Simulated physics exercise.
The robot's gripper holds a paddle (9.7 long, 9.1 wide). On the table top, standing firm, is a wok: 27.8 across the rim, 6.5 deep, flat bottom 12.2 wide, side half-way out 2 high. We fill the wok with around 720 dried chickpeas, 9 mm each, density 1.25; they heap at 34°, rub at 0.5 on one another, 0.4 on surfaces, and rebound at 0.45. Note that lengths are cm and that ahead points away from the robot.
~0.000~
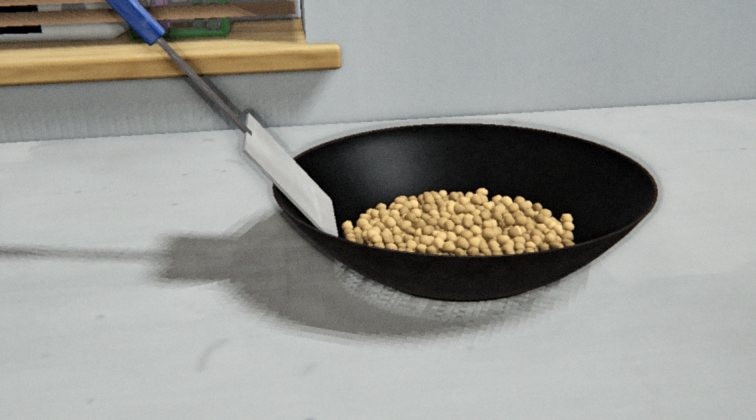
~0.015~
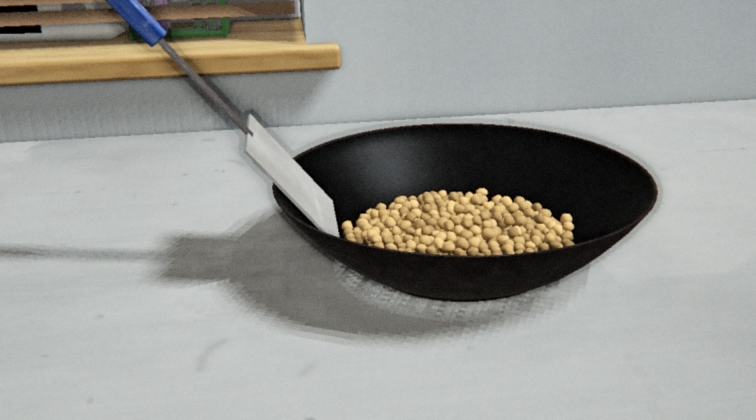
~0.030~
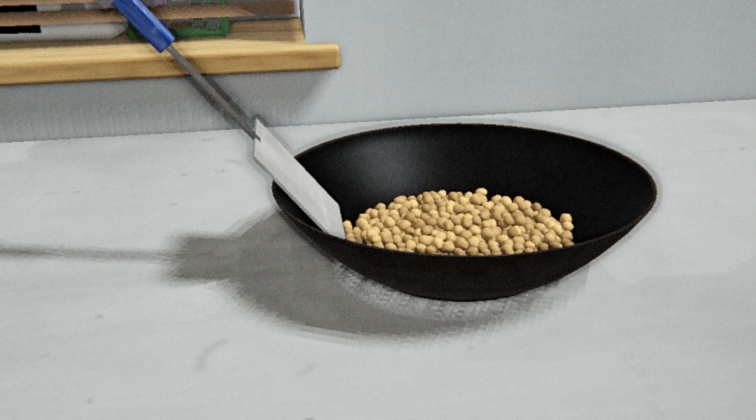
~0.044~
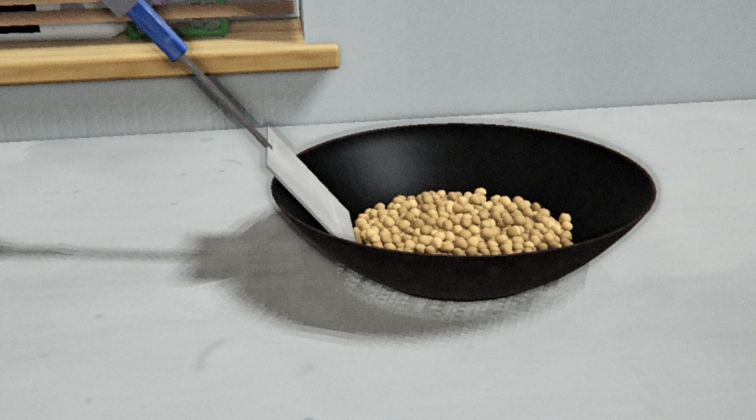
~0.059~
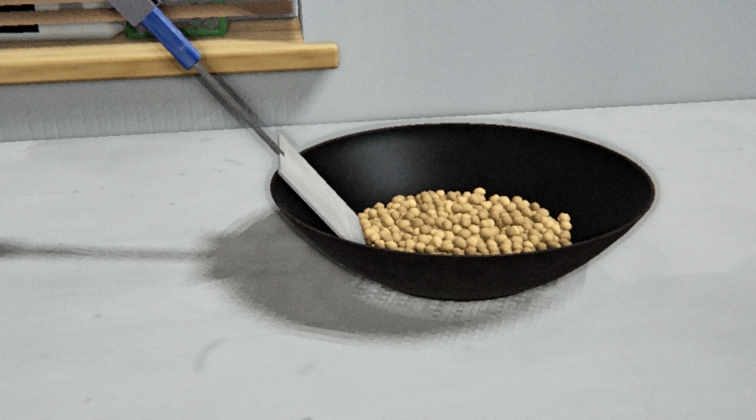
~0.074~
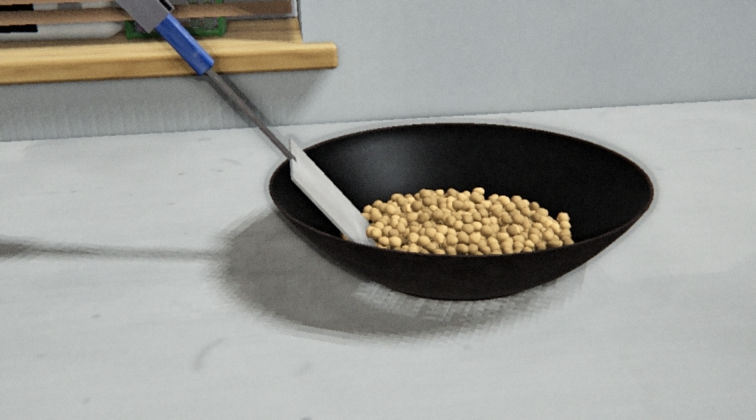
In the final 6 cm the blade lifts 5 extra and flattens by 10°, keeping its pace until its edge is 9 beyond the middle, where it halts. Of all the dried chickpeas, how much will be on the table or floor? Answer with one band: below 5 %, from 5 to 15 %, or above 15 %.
From 5 to 15 %.
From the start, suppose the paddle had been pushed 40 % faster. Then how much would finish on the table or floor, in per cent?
Estimate: Near 20 %.
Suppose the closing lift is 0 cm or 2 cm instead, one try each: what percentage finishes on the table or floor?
15 and 10 %.
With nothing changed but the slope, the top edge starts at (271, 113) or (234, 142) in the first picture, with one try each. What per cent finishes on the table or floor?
First try around 10 percent, second around 15 percent.
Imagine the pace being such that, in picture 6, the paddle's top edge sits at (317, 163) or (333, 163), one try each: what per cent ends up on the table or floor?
I'd estimate some 25 and 30 in a hundred.
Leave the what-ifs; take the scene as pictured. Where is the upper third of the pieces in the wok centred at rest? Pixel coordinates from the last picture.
Pixel estimate: About (562, 211).
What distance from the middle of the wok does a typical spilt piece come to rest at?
Roughly 30 centimetres.
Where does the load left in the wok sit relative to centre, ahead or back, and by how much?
Ahead, by around 4.5 cm.
By 0.17 s, sloping 52°, highest piece 6 above the table; 715 in the wok.
By 0.26 s, sloping 49°, highest piece 6 above the table; 715 in the wok.
By 0.51 s, sloping 42°, highest piece 7 above the table; 660 in the wok, 28 on the table or floor, 27 on the blade or in flight.
By 1.56 s, sloping 42°, highest piece 5 above the table; 660 in the wok, 55 on the table or floor.
Final count, 660 in the wok, 55 on the table or floor. That is 8 % on the table or floor.
